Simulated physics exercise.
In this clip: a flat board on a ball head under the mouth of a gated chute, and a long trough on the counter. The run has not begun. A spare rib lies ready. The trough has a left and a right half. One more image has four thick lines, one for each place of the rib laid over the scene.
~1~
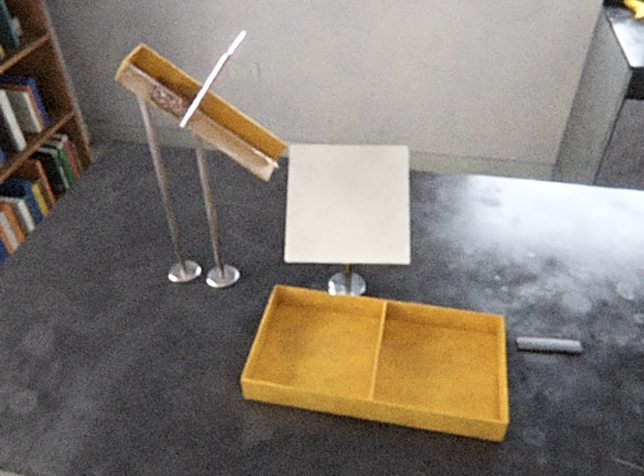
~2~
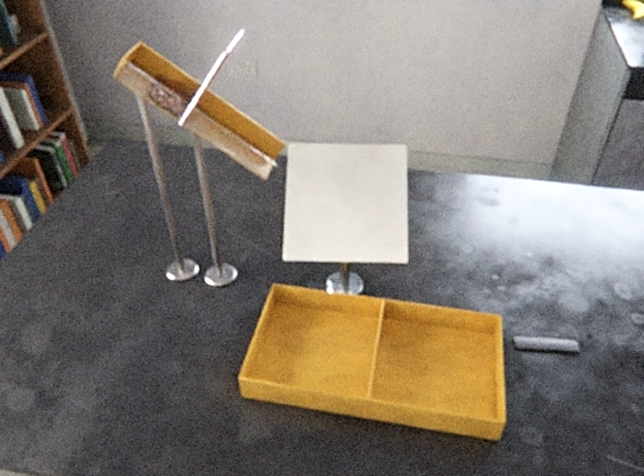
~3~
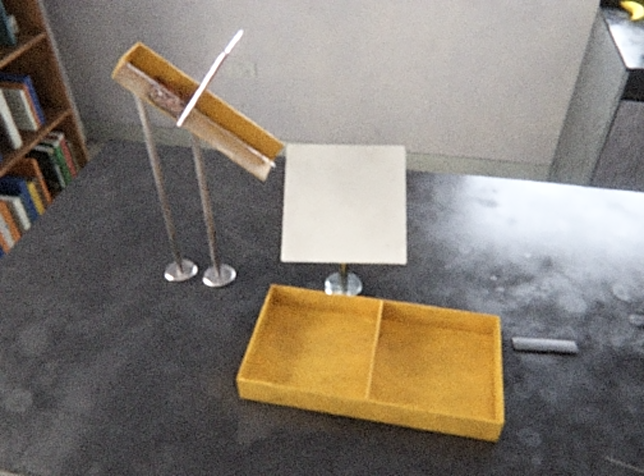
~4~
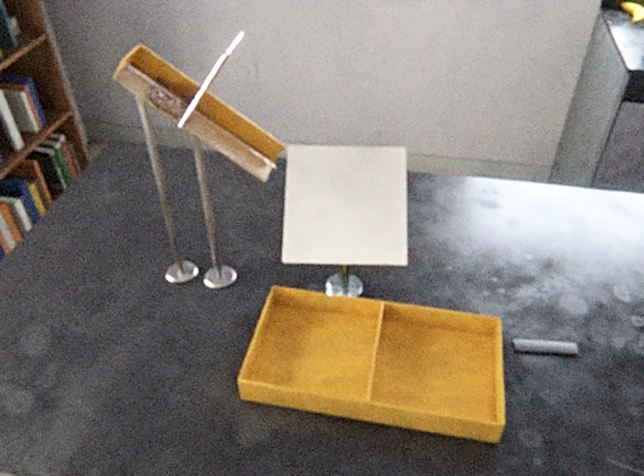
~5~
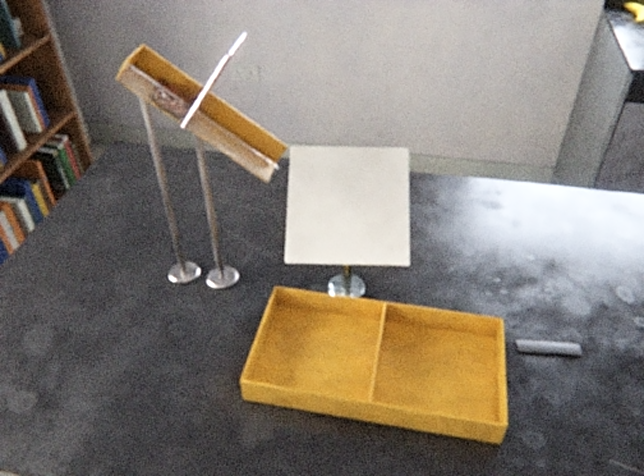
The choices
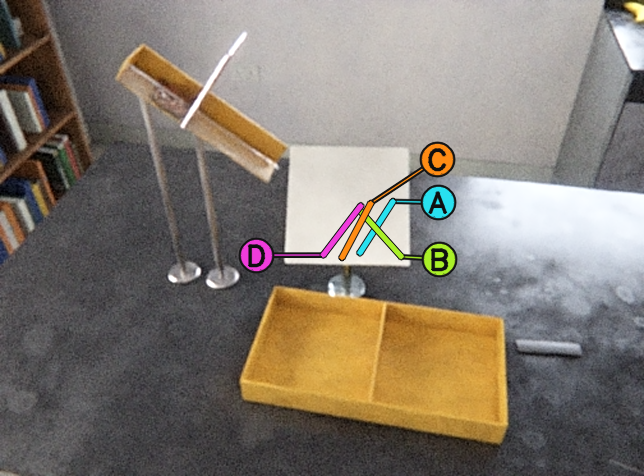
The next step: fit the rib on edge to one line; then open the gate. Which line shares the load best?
I would pick line B.
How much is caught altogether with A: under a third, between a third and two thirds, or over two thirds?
It is over two thirds.
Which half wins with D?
More lands on the left.
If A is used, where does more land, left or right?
The left half.
On the marked copy, line A from (392, 201) to (359, 252); line B from (359, 210) to (401, 256); line C from (370, 203) to (342, 257); line D from (360, 205) to (323, 254).
Choosing A, of what is caught, most in the left half, a small part in the right.
Choosing B, of what is caught, about half in the left half, about half in the right.
Choosing C, of what is caught, all in the left half, none in the right.
Choosing D, of what is caught, nearly all in the left half, a stray few in the right.
